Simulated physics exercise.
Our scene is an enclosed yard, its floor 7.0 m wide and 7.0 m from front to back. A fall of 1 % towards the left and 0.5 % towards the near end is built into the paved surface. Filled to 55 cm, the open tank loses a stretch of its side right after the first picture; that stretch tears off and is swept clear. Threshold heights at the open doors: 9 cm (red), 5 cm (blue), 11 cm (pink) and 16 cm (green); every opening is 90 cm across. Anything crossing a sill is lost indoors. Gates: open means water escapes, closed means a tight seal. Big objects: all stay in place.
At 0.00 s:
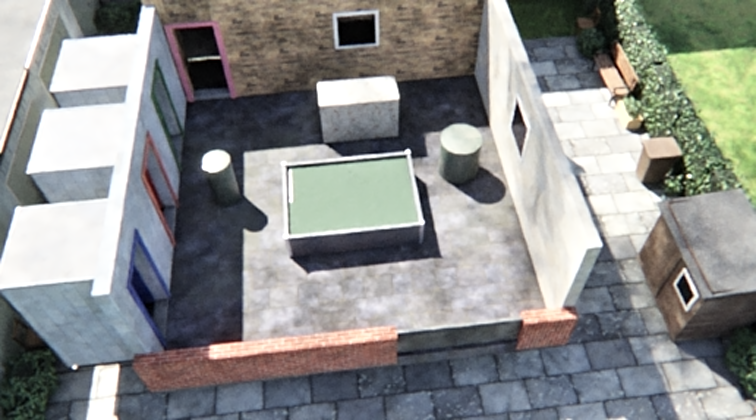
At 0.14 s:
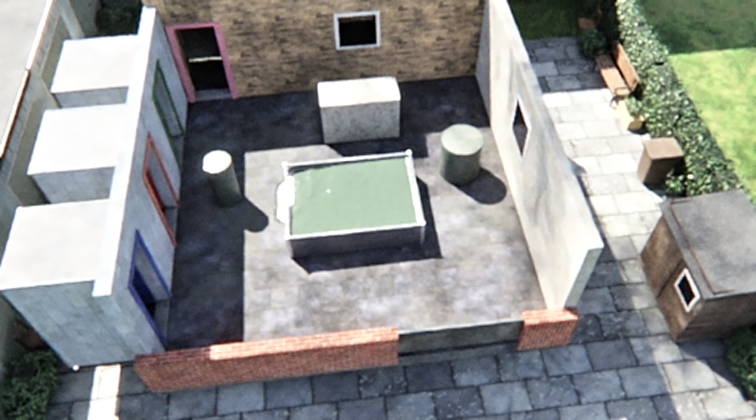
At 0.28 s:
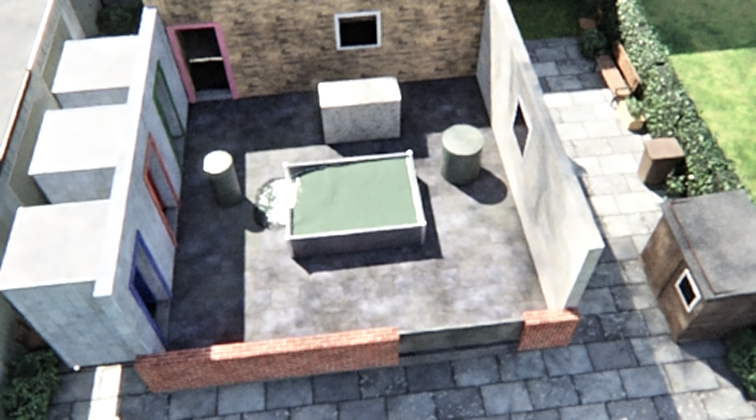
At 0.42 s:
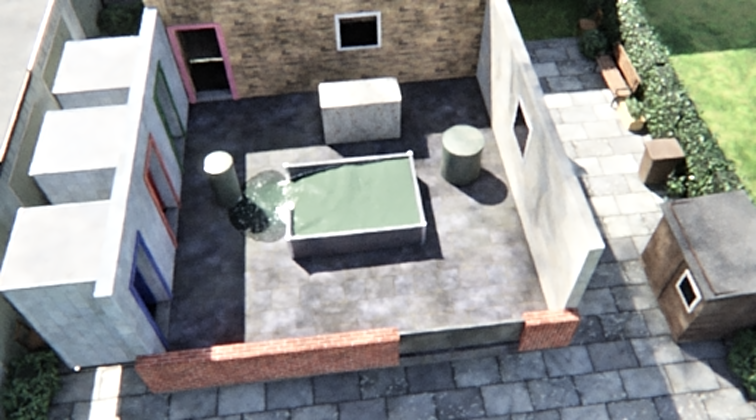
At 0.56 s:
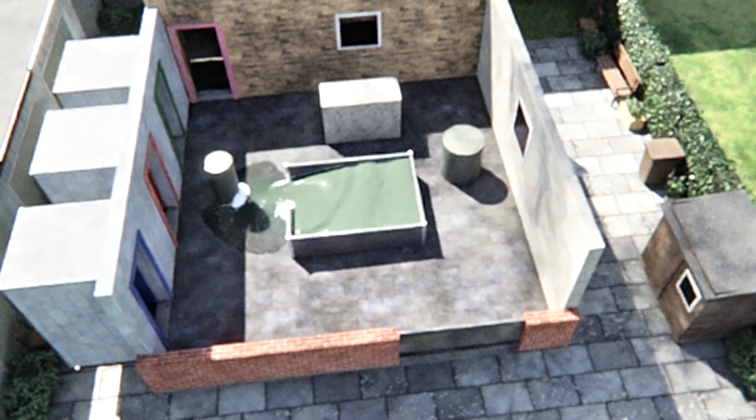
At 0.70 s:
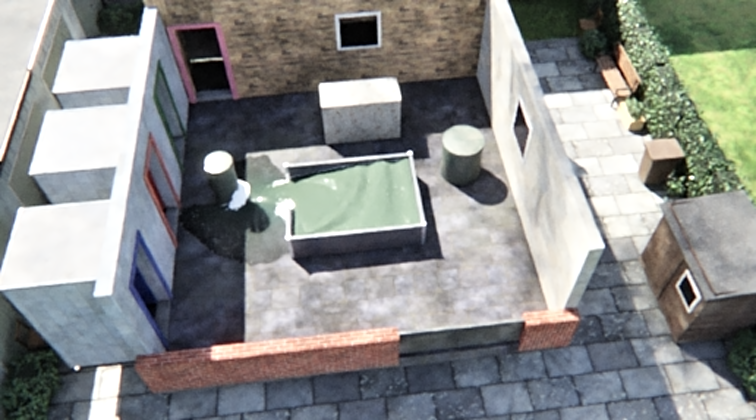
In a walled yard, green water pours from the open tank's left side and spreads leftward.
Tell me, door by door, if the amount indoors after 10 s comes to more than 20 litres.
One by one: Red door: Beyond the limit. Blue door: Beyond the limit. Pink door: Beyond the limit. Green door: Short of the limit.
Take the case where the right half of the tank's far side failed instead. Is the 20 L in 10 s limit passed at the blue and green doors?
Against that limit the blue door gives a lower amount and the green door gives a lower amount.
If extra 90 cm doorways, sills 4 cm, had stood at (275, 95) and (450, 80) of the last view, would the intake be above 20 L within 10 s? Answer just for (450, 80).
Well, for that spot the inflow stays beneath the mark.
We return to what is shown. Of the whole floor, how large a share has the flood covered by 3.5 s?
I'd guess around 30 %.
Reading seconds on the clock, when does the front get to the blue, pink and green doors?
Blue = 1.8 s, pink = 2.0 s, green = 1.3 s.
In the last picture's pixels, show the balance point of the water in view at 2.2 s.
Centre: Roughly (308, 206) px.
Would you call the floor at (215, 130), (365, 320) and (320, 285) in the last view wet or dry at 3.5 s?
Listed in sequence, the spots are drenched, bone dry and bone dry.
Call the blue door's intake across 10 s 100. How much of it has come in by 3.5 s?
Roughly 20%.
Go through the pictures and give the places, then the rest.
Still water, 55 cm deep, in the open tank at (350, 195), in the first frame.
Water pours out at (290, 197) and has run 0.5 m, to (284, 185); typically 5 cm deep outside, 55 cm at the open tank's back, in the second frame.
Water pours out at (290, 197) and has run 0.8 m, to (259, 219); typically 8 cm deep outside, 55 cm at the open tank's back, in the third frame.
The front is at (234, 215), 1.2 m from the gap at (291, 198); 1.5 m2 of floor is under water; 55 cm left at the back of the open tank, in the fourth frame.
The front is at (208, 218), 1.8 m from the gap at (291, 197); 2.4 m2 of floor is under water; 55 cm left at the back of the open tank, in the fifth frame.
Water pours out at (291, 197) and has run 2.2 m, to (185, 220); typically 4 cm deep outside, 54 cm at the open tank's back, in the sixth frame.
After 1.4 s water covers 15 % of the floor and is deepest (38 cm) near (248, 198); red door 13 cm at the sill, 21 L in, blue door not reached, pink door not reached, green door 6 cm at the sill, 0 L in.
After 2.2 s water covers 25 % of the floor and is deepest (36 cm) near (248, 198); red door 17 cm at the sill, 66 L in, blue door 7 cm at the sill, 0 L in, pink door 17 cm at the sill, 0 L in, green door 16 cm at the sill, 0 L in.
After 3.5 s water covers 30 % of the floor and is deepest (25 cm) near (248, 198); red door 17 cm at the sill, 131 L in, blue door 8 cm at the sill, 9 L in, pink door 20 cm at the sill, 50 L in, green door 13 cm at the sill, 0 L in.
After 6.0 s water covers 60 % of the floor and is deepest (19 cm) near (248, 198); red door 12 cm at the sill, 181 L in, blue door 9 cm at the sill, 24 L in, pink door 12 cm at the sill, 94 L in, green door 11 cm at the sill, 0 L in.
After 10.0 s water covers 85 % of the floor and is deepest (12 cm) near (248, 198); red door 9 cm at the sill, 199 L in, blue door 7 cm at the sill, 47 L in, pink door 8 cm at the sill, 99 L in, green door 9 cm at the sill, 0 L in.
